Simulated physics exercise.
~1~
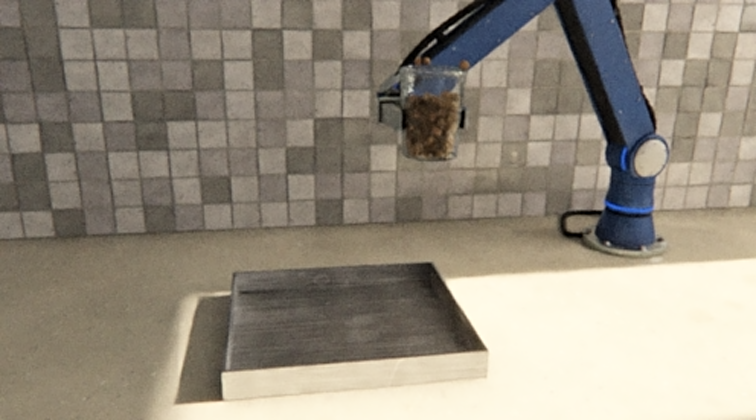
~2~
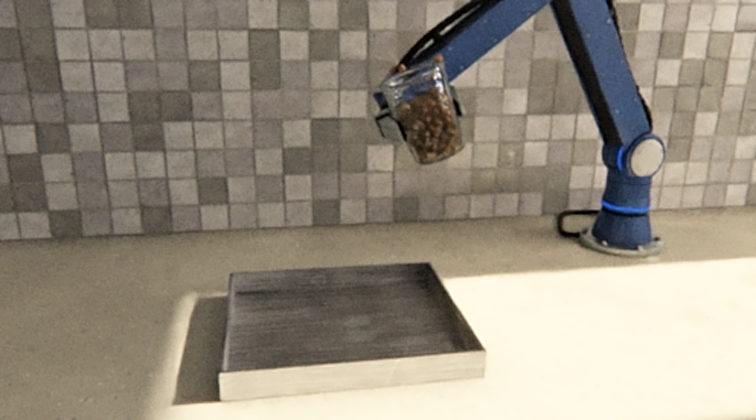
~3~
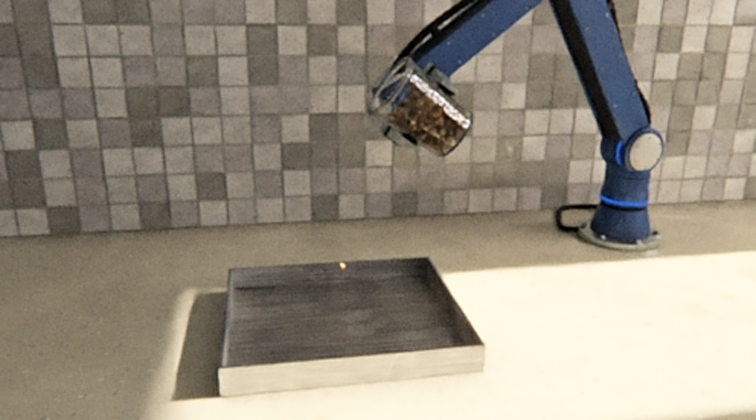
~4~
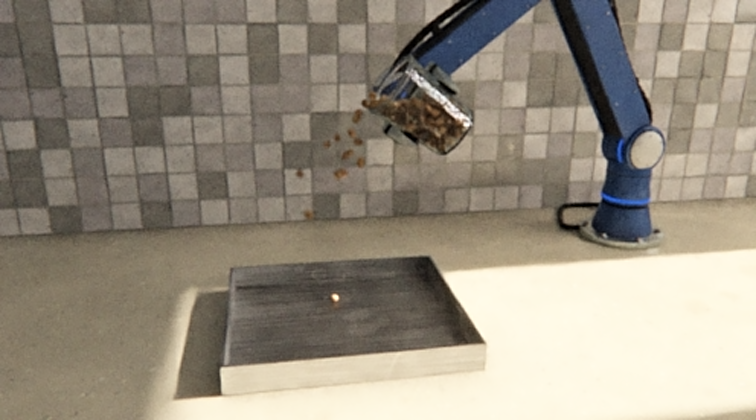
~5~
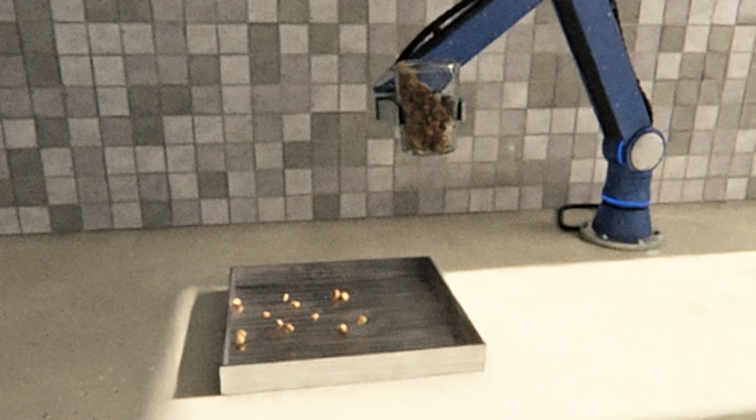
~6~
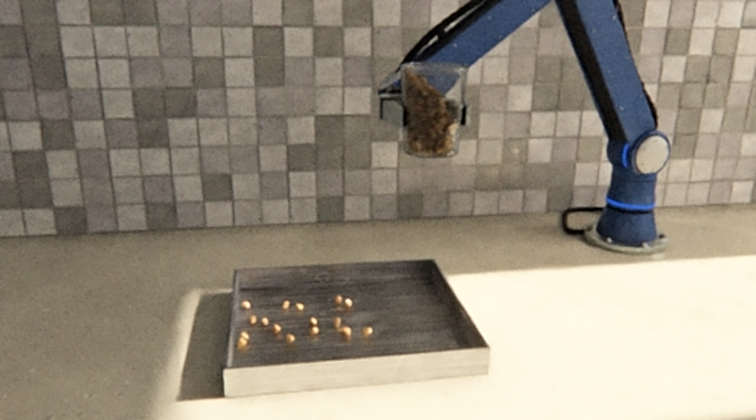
A blue robot arm held a clear tumbler of brown beans above a shallow metal tray, tipped it to the left until a small cluster spilled out, then turned it upright again, leaving some beans scattered in the tray and most still inside.
